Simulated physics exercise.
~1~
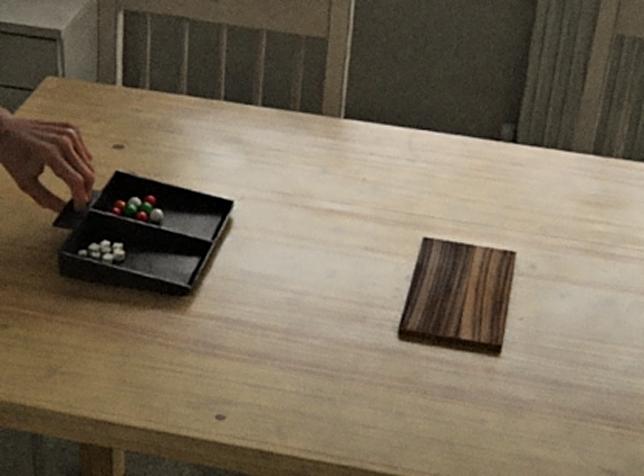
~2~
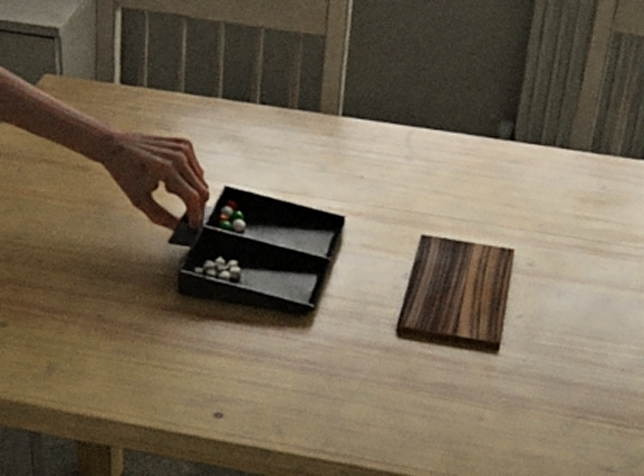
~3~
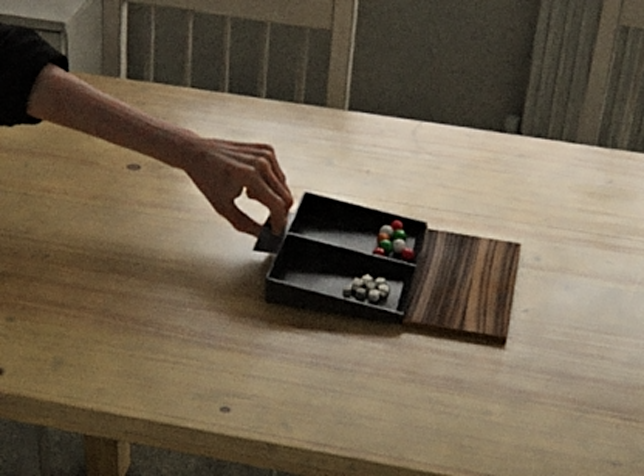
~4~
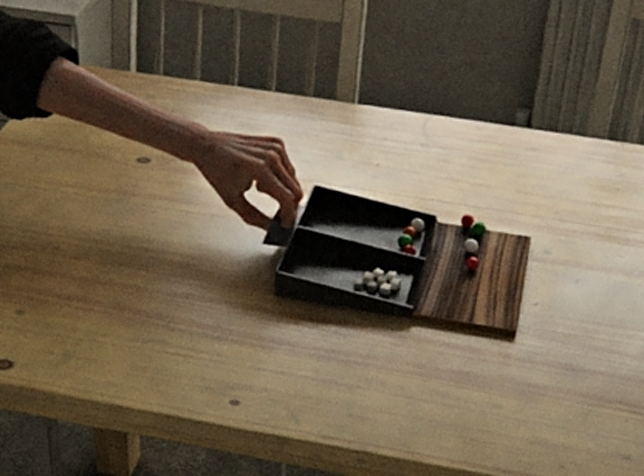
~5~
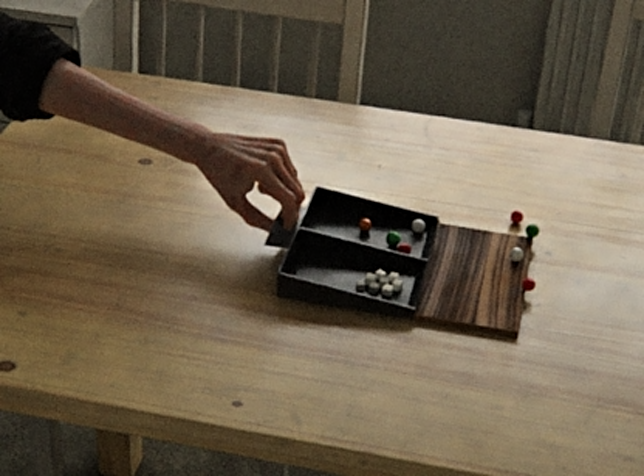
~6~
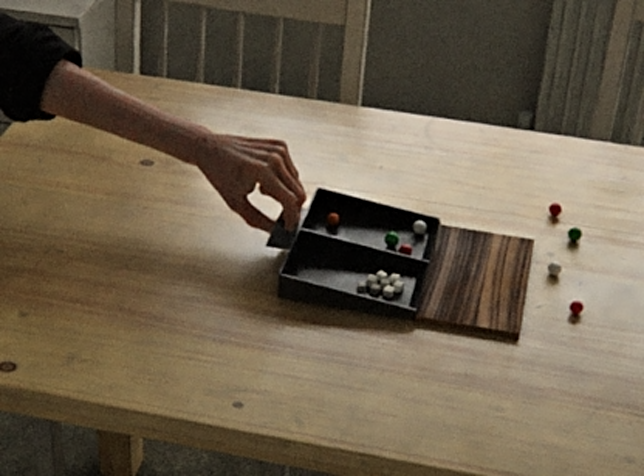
On a wooden table, a hand sliding a divided black tray right into a board, some coloured balls rolling out, pale pieces staying inside.
